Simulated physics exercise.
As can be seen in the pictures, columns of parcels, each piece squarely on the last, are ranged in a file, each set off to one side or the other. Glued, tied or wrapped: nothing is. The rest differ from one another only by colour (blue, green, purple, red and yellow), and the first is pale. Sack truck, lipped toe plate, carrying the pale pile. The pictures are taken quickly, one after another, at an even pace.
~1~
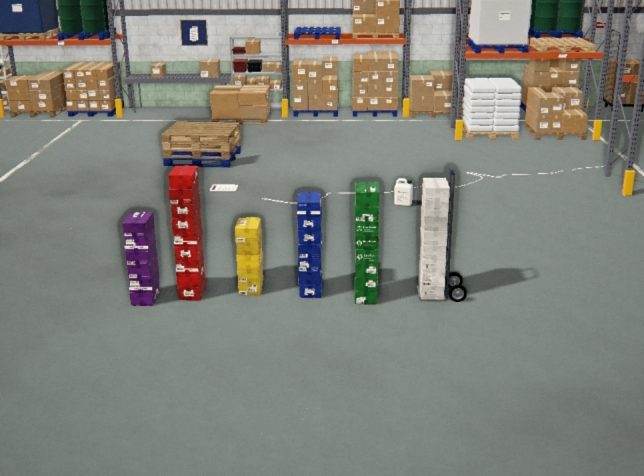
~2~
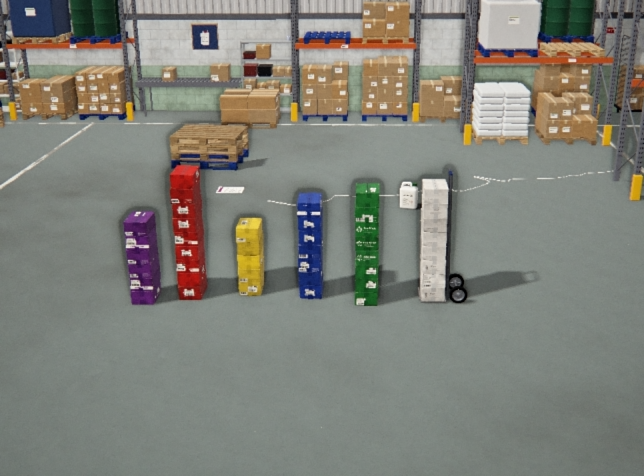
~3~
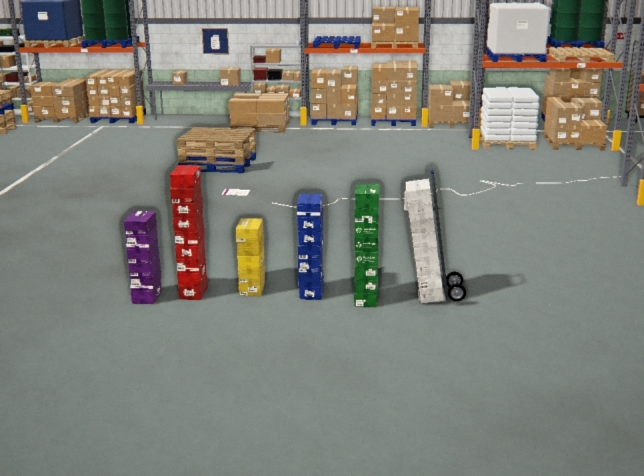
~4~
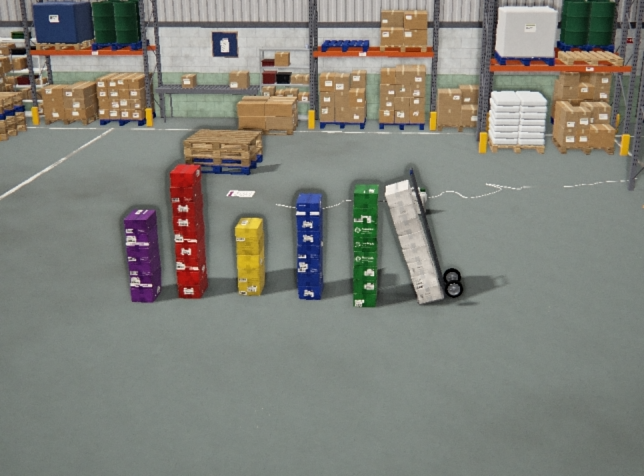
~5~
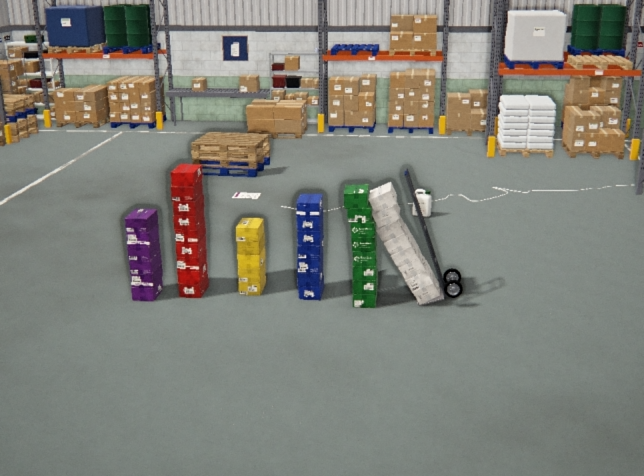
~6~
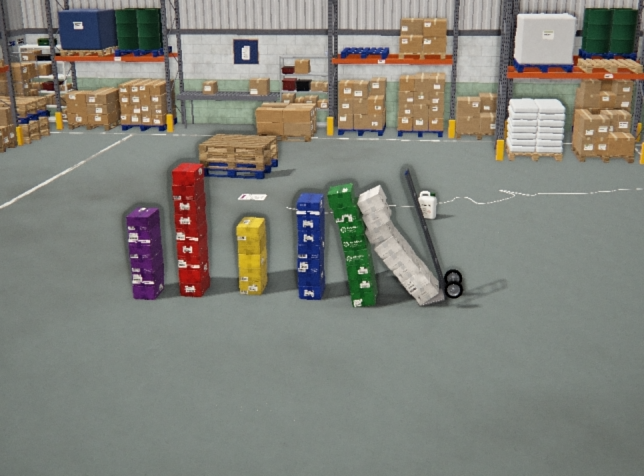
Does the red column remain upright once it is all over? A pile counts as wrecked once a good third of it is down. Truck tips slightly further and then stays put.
No.
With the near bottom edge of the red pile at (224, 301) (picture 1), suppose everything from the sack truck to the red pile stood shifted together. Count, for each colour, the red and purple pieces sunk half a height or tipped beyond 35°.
Tally of pieces down: Red = 9, purple = 5.
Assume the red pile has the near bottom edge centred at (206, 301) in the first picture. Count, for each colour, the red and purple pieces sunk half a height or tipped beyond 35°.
Tally - red 9; purple 5.
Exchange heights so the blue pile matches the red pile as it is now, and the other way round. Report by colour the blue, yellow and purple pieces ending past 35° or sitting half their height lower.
Blue 9, yellow 4, purple 5.
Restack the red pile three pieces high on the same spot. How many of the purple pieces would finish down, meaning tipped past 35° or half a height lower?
By the finish, the purple count of pieces down is 0.
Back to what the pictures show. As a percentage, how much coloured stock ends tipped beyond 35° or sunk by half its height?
My estimate is about 95 per cent.
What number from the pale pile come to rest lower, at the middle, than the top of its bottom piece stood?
The number is 3.
Soon after the last picture, 8 of the pale pile down; none of the 9 red parcels down (9 of 35 in all colours); top red parcel unmoved; top blue parcel leaning clearly, half its height lower.
A little later, 8 of the pale pile down; 9 of the 9 red parcels down (27 of 35 in all colours); top red parcel leaning clearly, about its own height lower; top green parcel upside down.
At rest, 8 of the pale pile down; 9 of the 9 red parcels down (33 of 35 in all colours); top red parcel upside down; top blue parcel upside down. As the last picture would show them, middles, top blue parcel near (145, 261).
